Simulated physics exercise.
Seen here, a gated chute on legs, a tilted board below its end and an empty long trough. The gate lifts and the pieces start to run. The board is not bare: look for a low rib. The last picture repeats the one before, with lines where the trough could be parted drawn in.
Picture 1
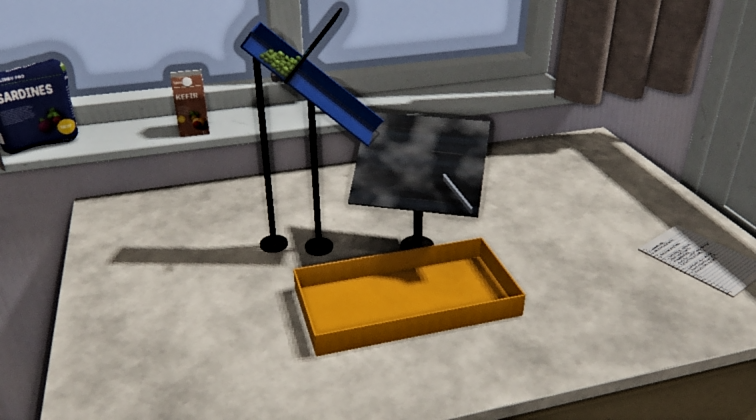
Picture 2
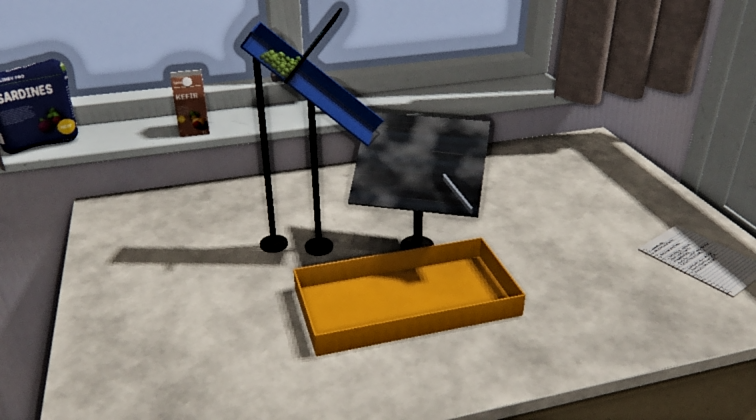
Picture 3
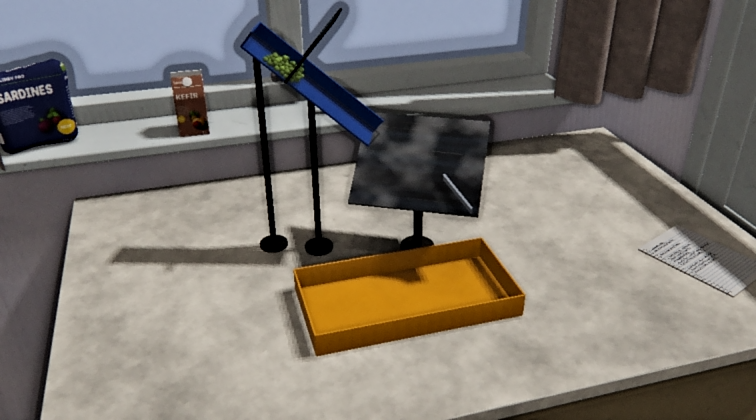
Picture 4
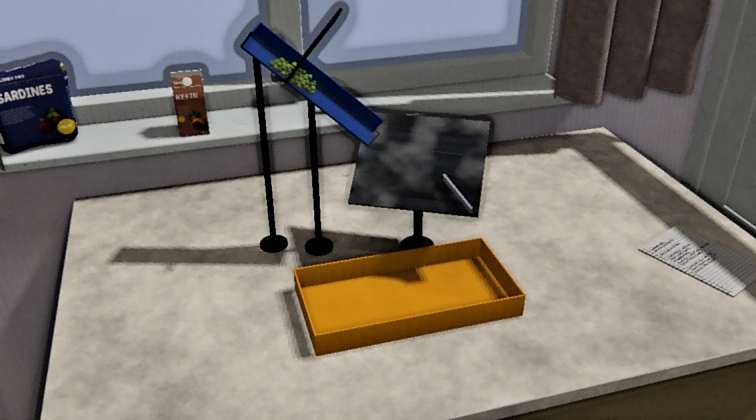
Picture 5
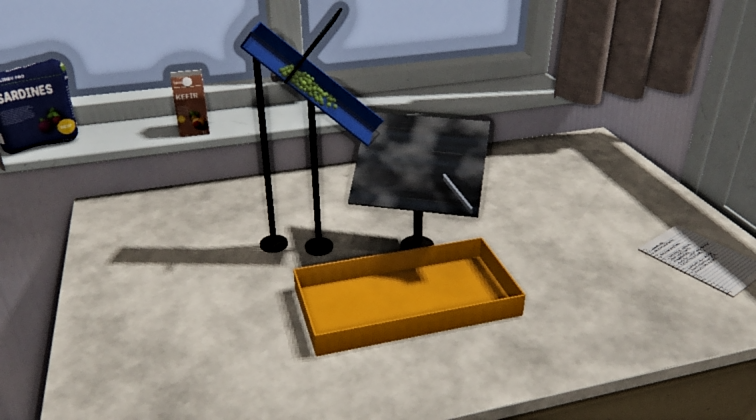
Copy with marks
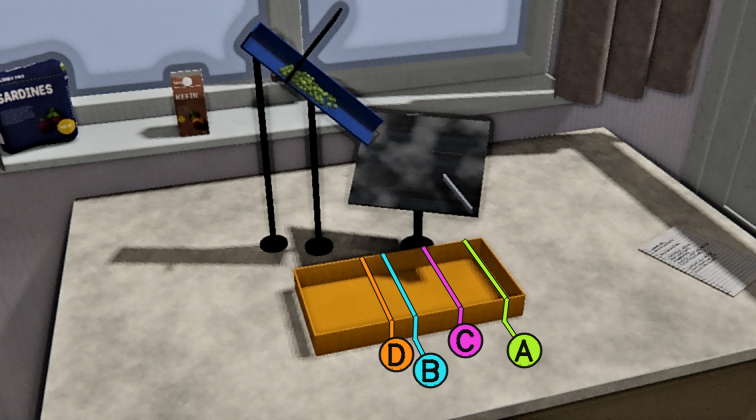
At first, a small heap of green pieces sits bunched near the top of a sloping blue chute, above a tilted dark board and an empty orange trough. The pieces then begin sliding down to the right, spreading into a longer streak partway along the chute, while everything else stays still.
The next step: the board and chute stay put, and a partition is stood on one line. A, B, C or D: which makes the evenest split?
Choose C.
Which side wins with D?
The right side.
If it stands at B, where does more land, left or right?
Right.
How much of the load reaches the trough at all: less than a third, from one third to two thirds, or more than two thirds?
About that: More than two thirds.
On the marked copy, line A crosses the front rim at (506, 299); line B crosses the front rim at (415, 316); line C crosses the front rim at (460, 307); line D crosses the front rim at (391, 321).
For line A, of what is caught, nearly all on the left of the divider, a stray few on the right.
For line B, of what is caught, a small part on the left of the divider, nearly all on the right.
For line C, of what is caught, about a third on the left of the divider, about two thirds on the right.
For line D, of what is caught, none on the left of the divider, all on the right.
